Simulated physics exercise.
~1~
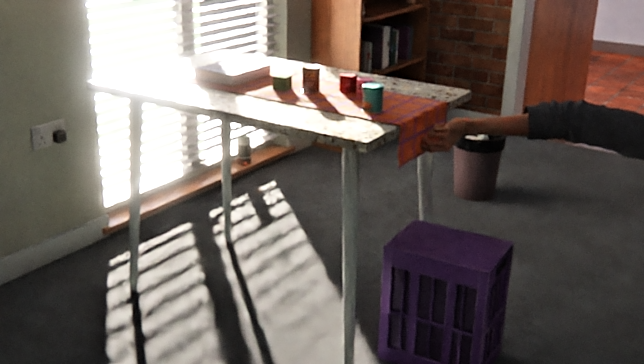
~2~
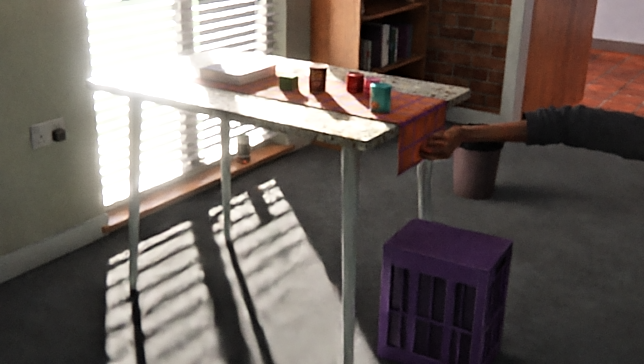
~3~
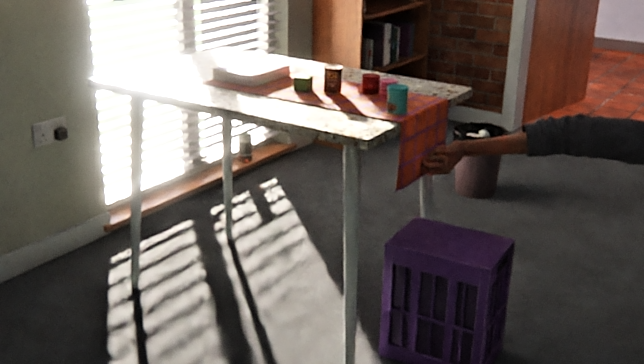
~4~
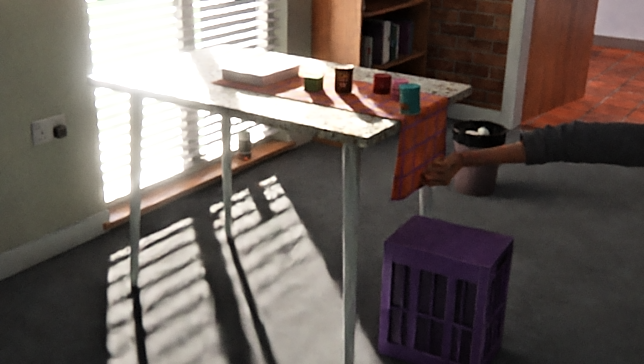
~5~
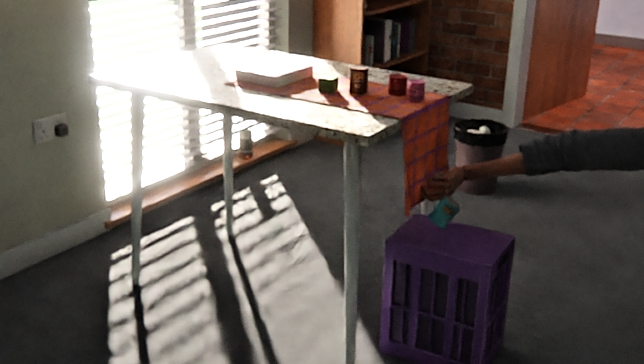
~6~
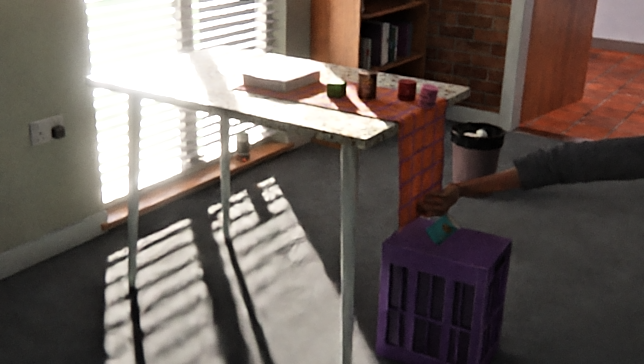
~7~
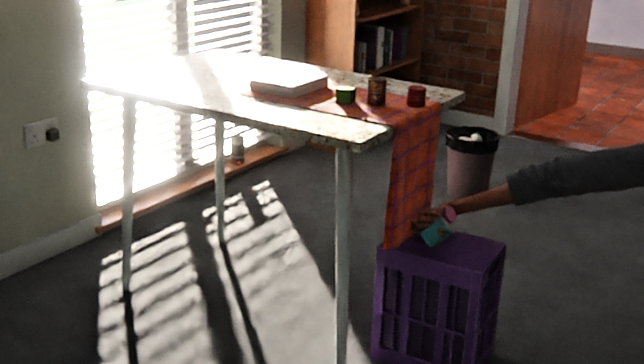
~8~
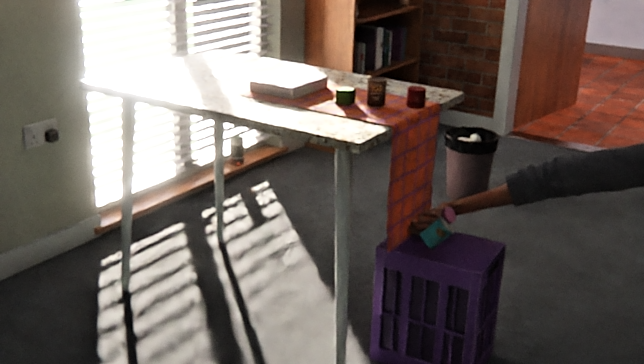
Sunlit room, a hand drawing an orange cloth down to a purple crate, turquoise then pink pots dropping and resting there.
